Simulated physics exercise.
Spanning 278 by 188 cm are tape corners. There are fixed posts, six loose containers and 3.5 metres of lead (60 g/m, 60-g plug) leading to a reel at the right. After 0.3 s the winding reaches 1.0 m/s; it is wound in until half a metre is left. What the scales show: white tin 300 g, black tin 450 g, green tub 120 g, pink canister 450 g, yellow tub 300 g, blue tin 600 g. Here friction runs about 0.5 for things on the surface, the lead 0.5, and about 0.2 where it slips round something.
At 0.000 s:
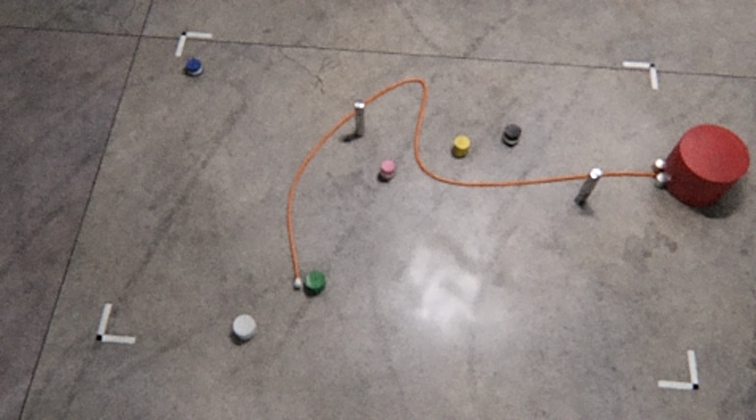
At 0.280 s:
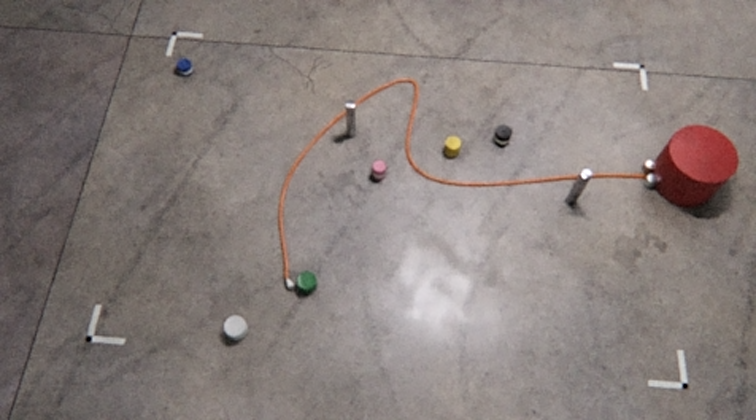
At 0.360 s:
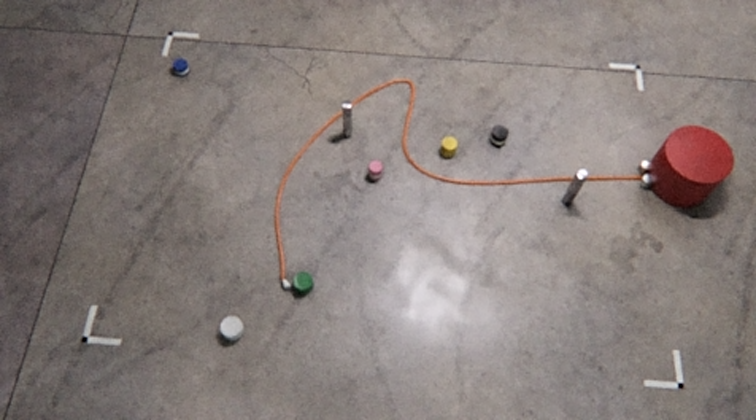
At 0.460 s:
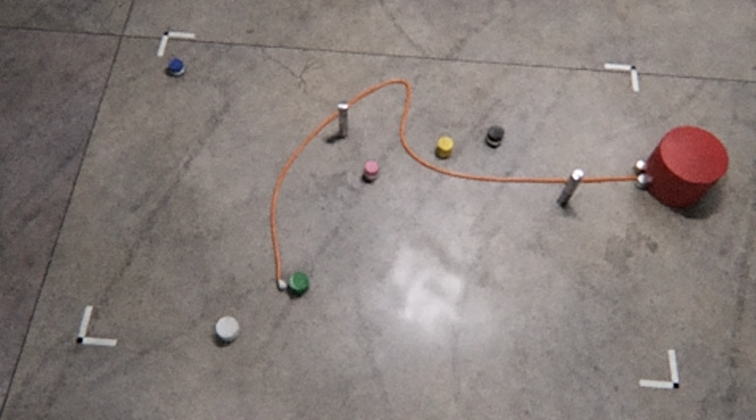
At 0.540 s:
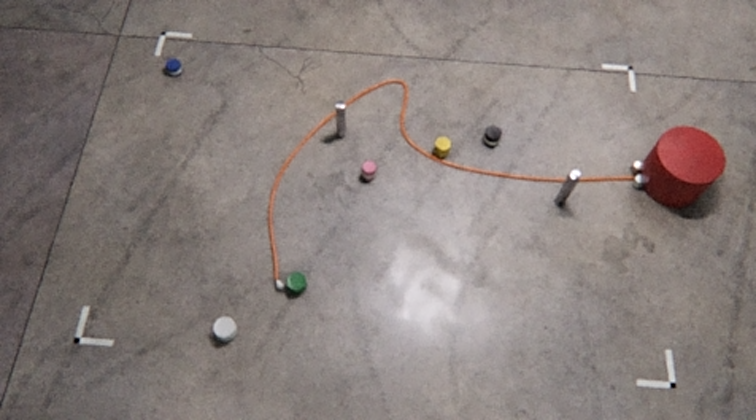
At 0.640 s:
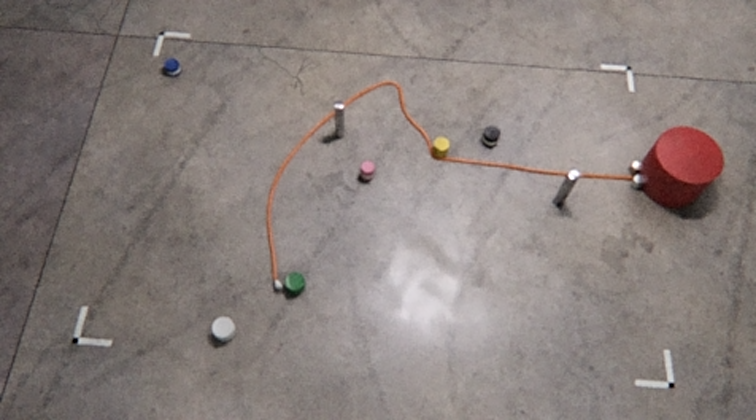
The orange cord tightens toward the red reel, straightening its lower bend against the yellow tub.
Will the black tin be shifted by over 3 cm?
It never strays far.
By 1.4 s, plug at (295, 233); nothing else has moved.
By 2.1 s, plug at (332, 134); nothing else has moved.
By 2.9 s, plug at (462, 166); yellow tub 13 cm off its start at (467, 144).
By 3.6 s, plug at (555, 188); yellow tub 13 cm off its start.
By 4.4 s, plug at (555, 188); black tin 0 cm off its start at (492, 132), yellow tub 13 cm off its start at (467, 144).
